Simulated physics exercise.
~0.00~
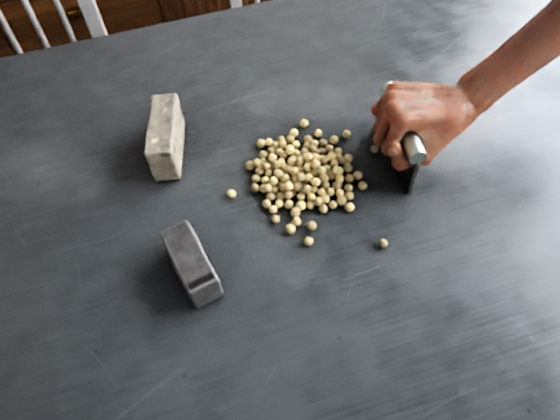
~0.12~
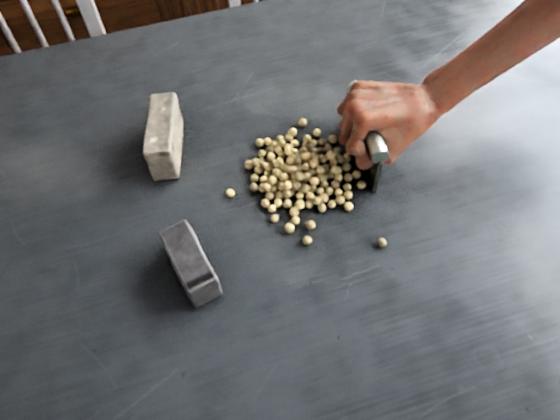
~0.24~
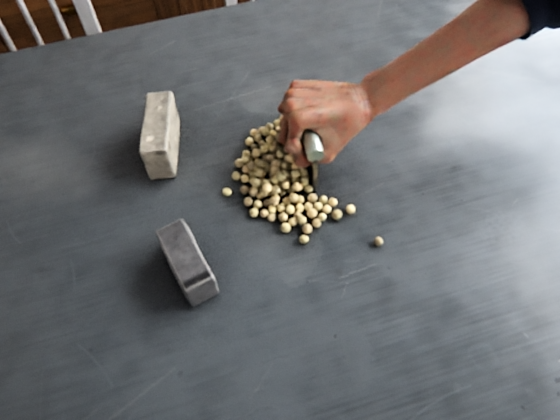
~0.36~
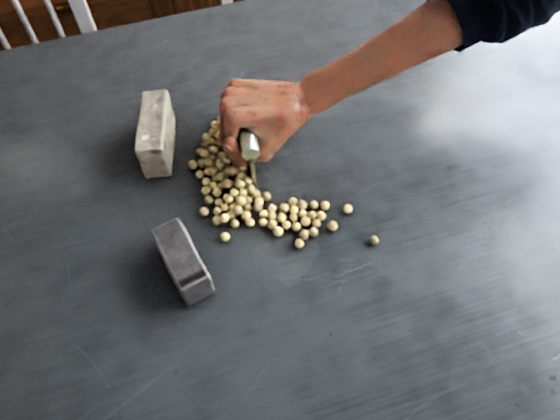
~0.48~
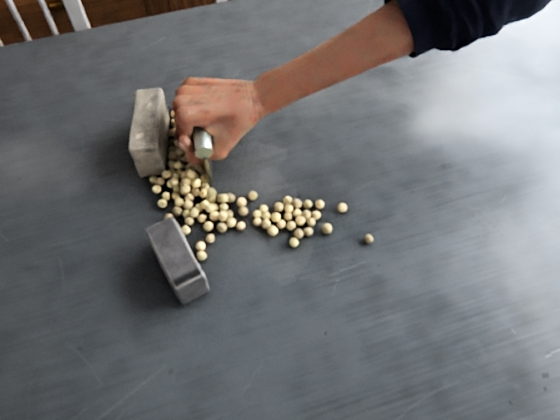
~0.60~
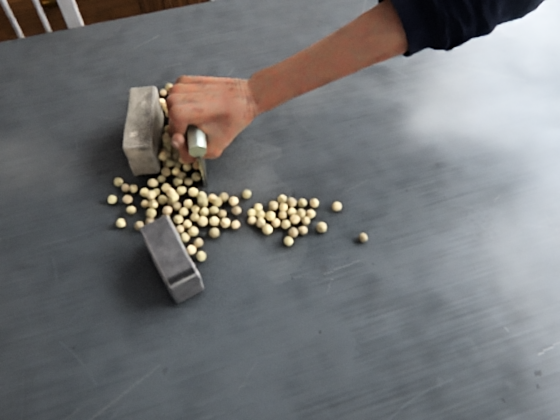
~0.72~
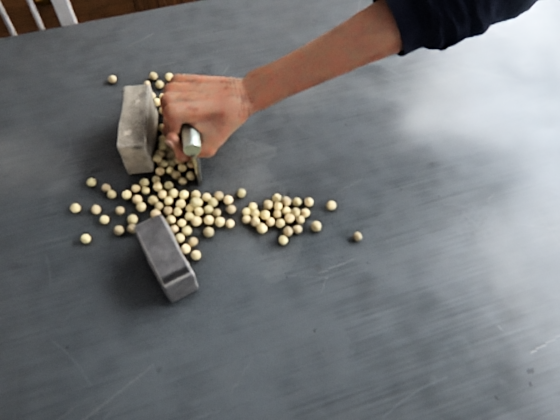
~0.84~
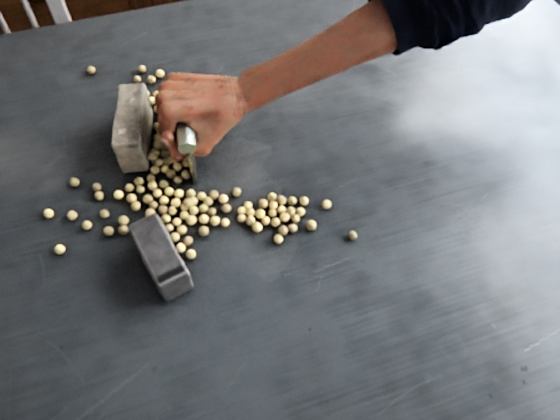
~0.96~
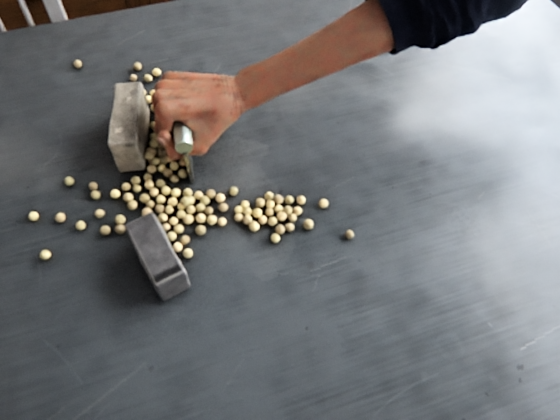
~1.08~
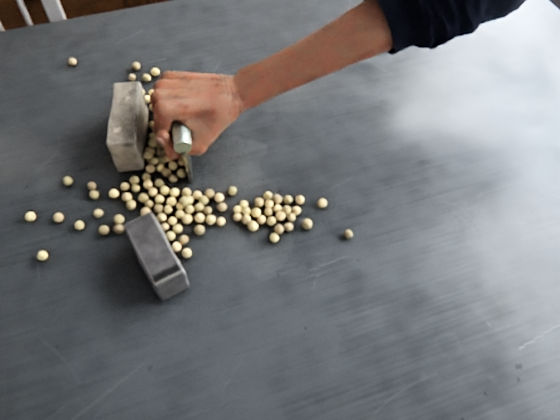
The clip opens on a dark grey tabletop with a loose pile of small, round, pale nuts, two grey blocks standing apart to the left, and a hand gripping a scraper at the right. The hand sweeps the scraper left into the pile, bunching the nuts and leaving a trail behind. As the mass nears the blocks, some nuts spread into the gap while the scraper slows by the far block. A few roll through, and several slip around the far block. The hand stops, with most nuts still on the right side of the blocks.
